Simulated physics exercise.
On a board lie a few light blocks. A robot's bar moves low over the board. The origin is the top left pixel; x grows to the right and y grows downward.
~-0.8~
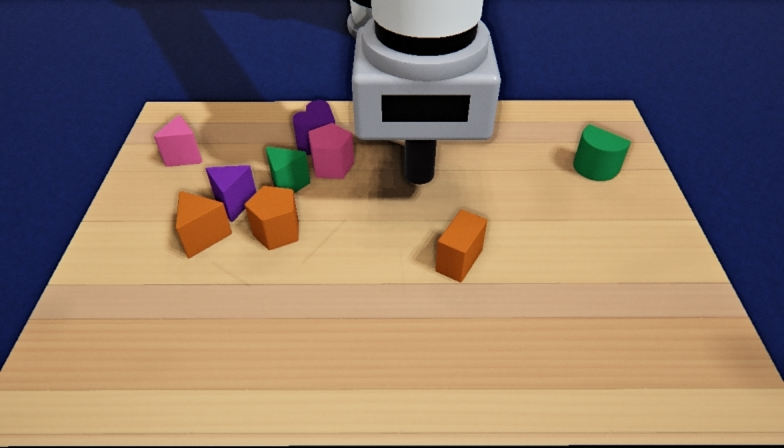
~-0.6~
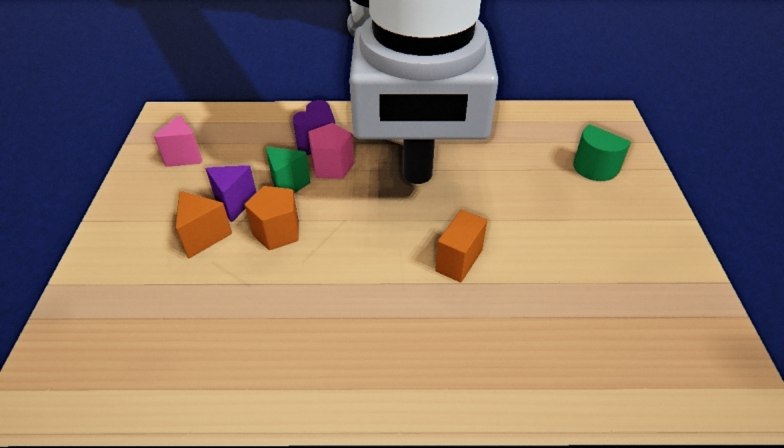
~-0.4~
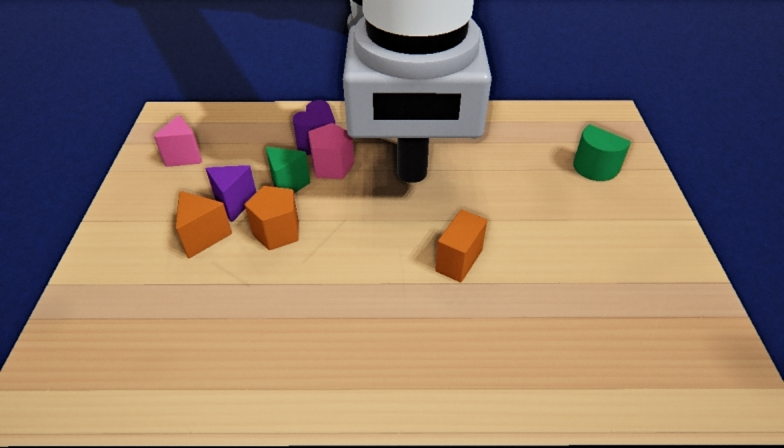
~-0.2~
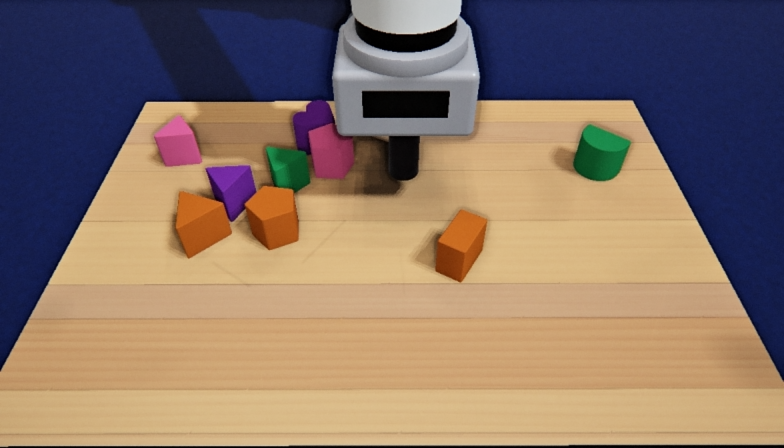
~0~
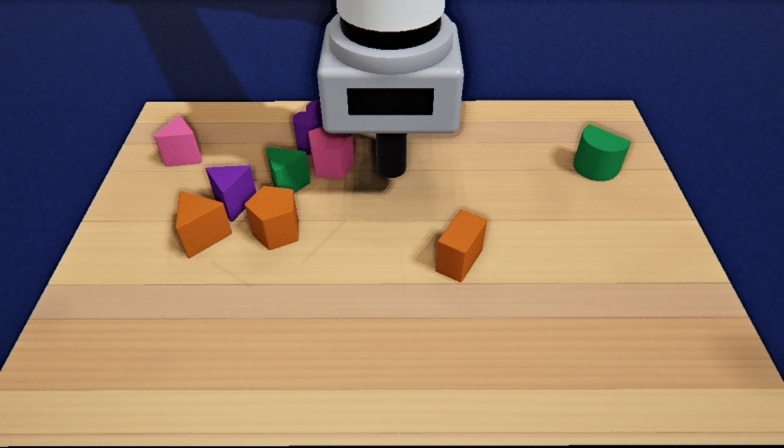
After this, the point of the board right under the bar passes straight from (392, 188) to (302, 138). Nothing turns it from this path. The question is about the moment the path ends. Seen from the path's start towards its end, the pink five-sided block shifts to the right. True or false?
This is false.
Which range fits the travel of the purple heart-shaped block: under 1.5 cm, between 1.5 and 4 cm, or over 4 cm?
The purple heart-shaped block moves over 4 cm.
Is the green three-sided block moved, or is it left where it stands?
It is still on its spot.
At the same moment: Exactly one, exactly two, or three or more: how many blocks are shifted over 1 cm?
It's going to be two.
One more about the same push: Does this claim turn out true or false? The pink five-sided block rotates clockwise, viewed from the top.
The statement is incorrect.
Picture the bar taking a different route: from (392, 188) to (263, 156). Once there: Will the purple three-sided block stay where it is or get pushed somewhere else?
By the last moment, the purple three-sided block will still be in its place.
The first path, step by step. One third of the way, bar at (358, 151); pink five-sided block at (325, 135).
Two thirds of the way, bar at (327, 135); purple heart-shaped block at (304, 107), turned 15° clockwise; pink five-sided block at (293, 129), turned 45° anticlockwise.
At the end, bar at (299, 119); green three-sided block still; purple heart-shaped block at (280, 92), turned 20° clockwise; pink five-sided block at (282, 128), turned 70° anticlockwise.
